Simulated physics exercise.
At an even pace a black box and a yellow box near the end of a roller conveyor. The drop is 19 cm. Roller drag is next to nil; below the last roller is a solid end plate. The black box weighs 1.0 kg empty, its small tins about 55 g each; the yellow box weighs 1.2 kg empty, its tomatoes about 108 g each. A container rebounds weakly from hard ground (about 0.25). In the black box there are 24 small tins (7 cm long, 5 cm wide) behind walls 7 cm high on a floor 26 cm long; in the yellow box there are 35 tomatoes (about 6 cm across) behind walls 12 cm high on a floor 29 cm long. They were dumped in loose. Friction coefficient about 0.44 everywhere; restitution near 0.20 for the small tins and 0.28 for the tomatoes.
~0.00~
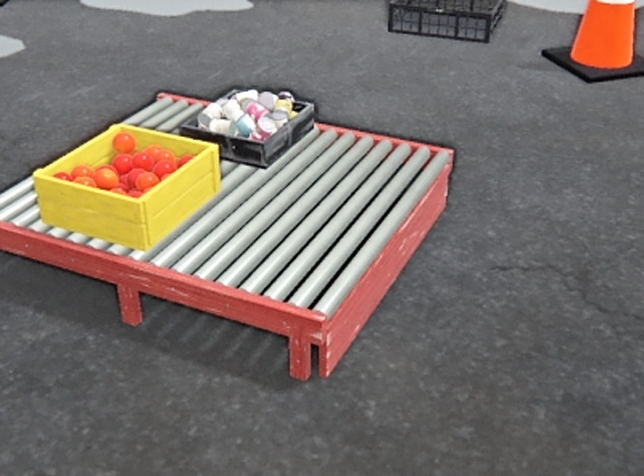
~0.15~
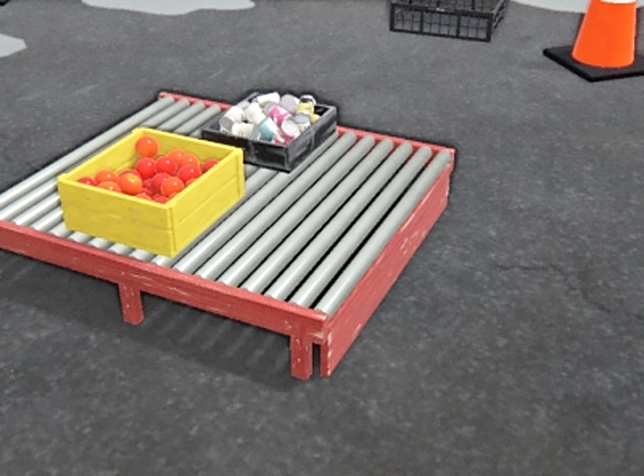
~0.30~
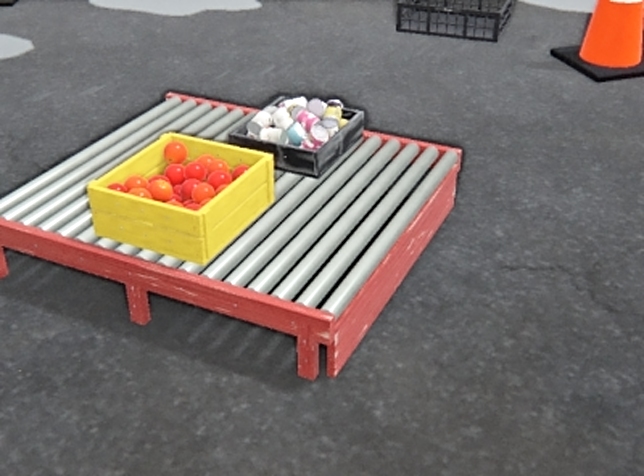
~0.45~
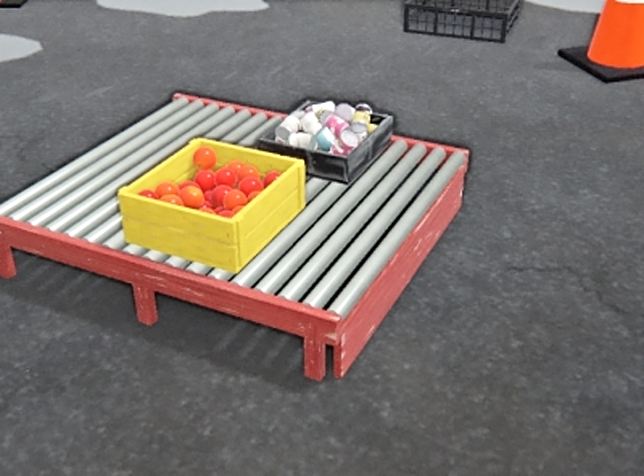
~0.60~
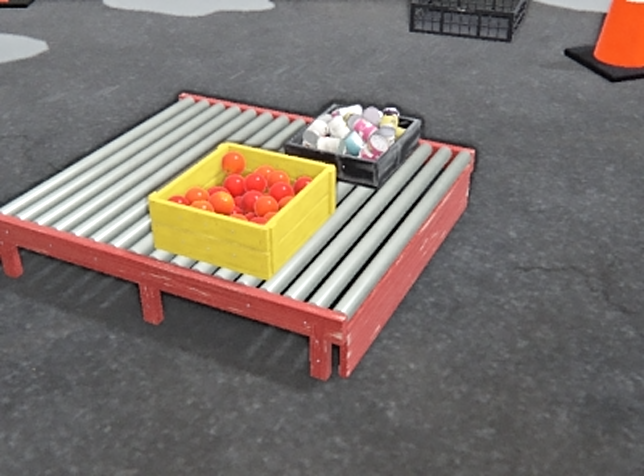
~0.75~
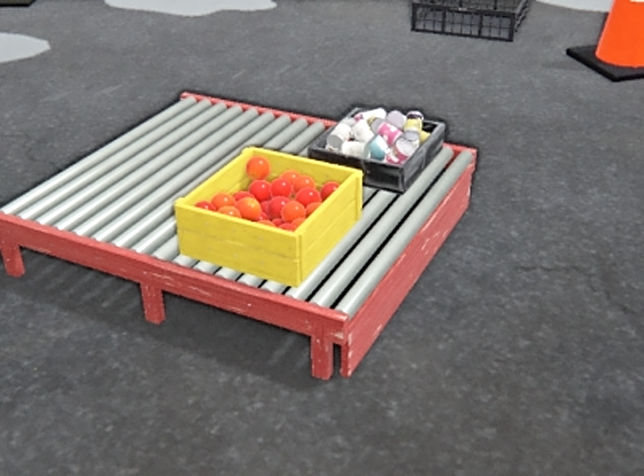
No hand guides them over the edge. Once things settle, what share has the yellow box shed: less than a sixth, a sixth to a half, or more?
Out of the yellow box go less than a sixth of the tomatoes.
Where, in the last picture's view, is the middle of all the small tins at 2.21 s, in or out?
Near (516, 229).
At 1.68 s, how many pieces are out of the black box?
About: Black box 8.
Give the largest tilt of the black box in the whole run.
About 45°.
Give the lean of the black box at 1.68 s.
Roughly 45°.
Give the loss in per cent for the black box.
About: Black box 30 per cent.
After 0.94 s, the leading end passes the last roller.
After 1.48 s, the black box leans 34° with 0 of 24 out and the yellow box is level with 0 of 35 out.
After 1.68 s, the black box leans 43° with 7 of 24 out and the yellow box leans 44° with 0 of 35 out.
After 2.03 s, the black box leans 43° with 8 of 24 out and the yellow box leans 43° with 2 of 35 out.
Final count (at 2.21 s), the black box leans 43° with 8 of 24 out and the yellow box leans 43° with 2 of 35 out. Asked share, 2 of 35, 6 per cent.
